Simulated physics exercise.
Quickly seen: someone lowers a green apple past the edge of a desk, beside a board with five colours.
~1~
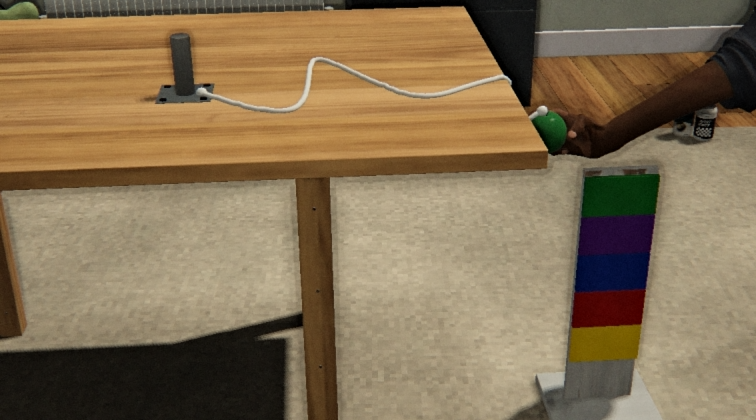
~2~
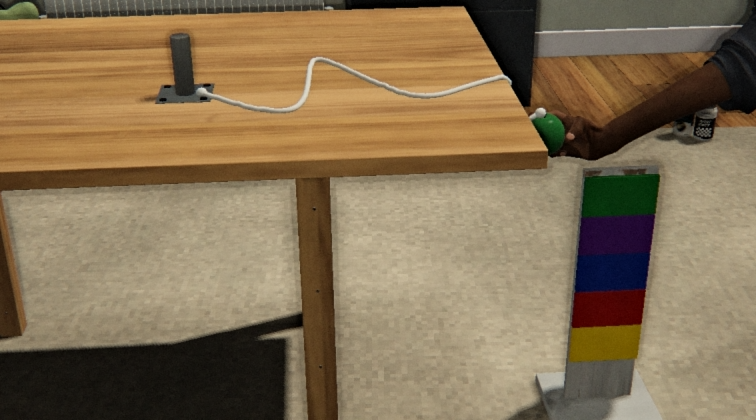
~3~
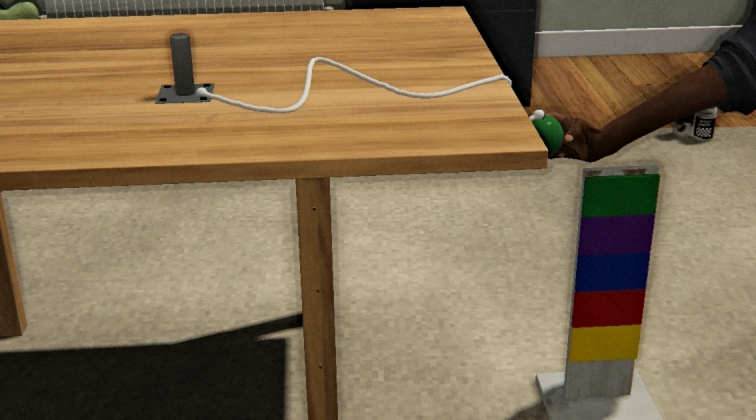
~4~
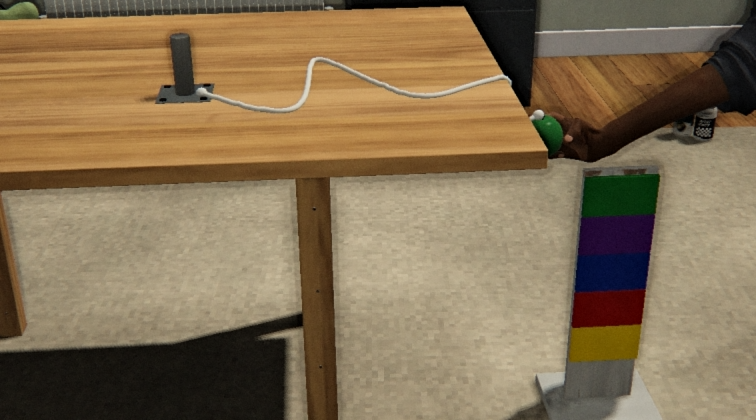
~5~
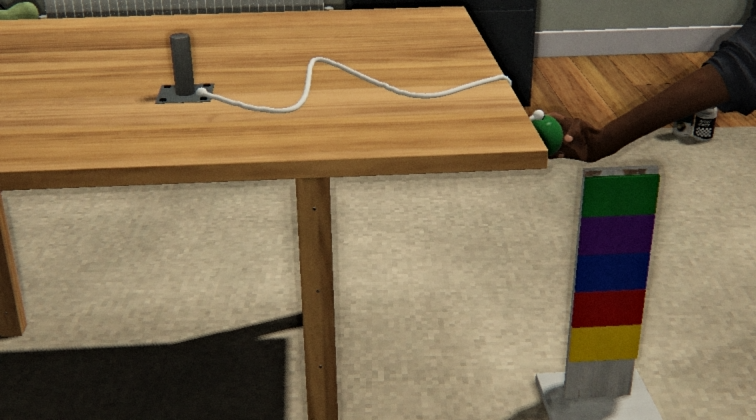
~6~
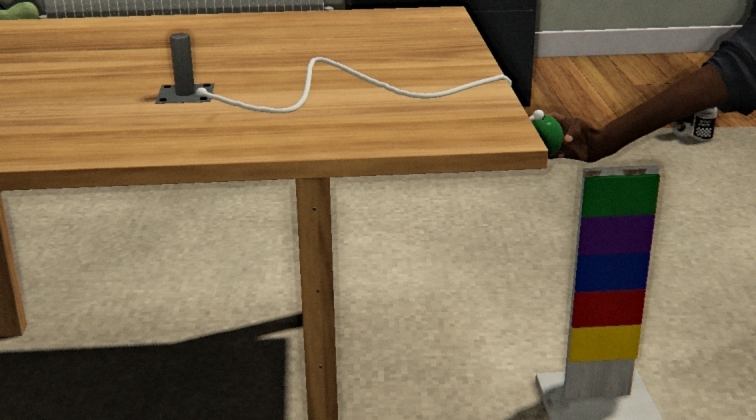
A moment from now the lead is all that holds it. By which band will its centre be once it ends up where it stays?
By the yellow band.
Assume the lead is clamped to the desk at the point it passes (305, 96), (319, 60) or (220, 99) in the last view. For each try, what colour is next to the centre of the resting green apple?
First try red, second try purple, third try yellow.
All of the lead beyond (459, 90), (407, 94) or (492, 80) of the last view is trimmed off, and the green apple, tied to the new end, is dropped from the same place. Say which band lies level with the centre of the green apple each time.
Try 1 - purple; try 2 - green; try 3 - blue.
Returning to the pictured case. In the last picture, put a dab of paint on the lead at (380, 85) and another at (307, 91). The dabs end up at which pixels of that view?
In that view they reach (499, 143) and (370, 84).
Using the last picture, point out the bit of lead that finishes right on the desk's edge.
Look near (343, 68).
A little later, apple near (492, 341); level with yellow.
Next, apple near (498, 355); level with yellow.
When it is over, apple near (488, 357); level with yellow. The yellow one.
